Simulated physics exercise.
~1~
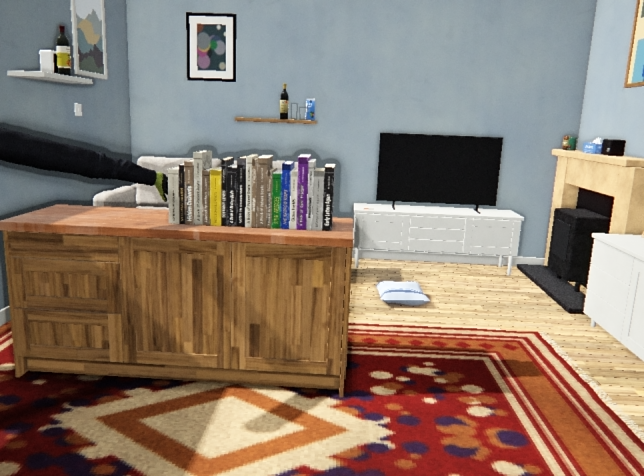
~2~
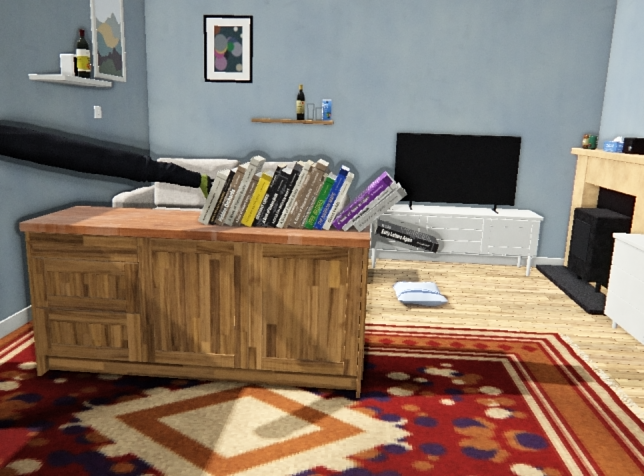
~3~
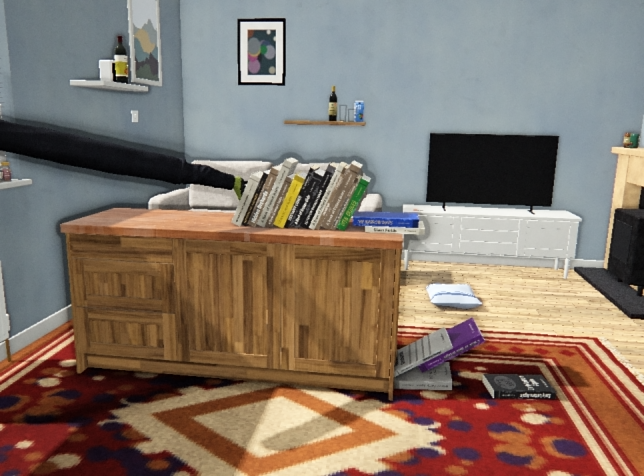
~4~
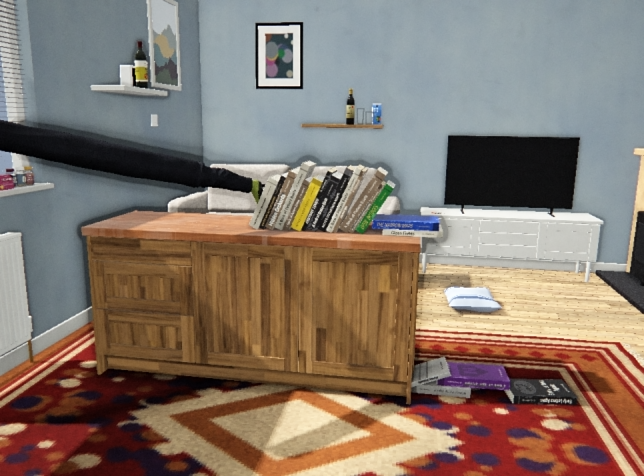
Row of books on a wooden cabinet leaning rightward beside a dark arm, the end ones dropping to the rug, blue staying on top.
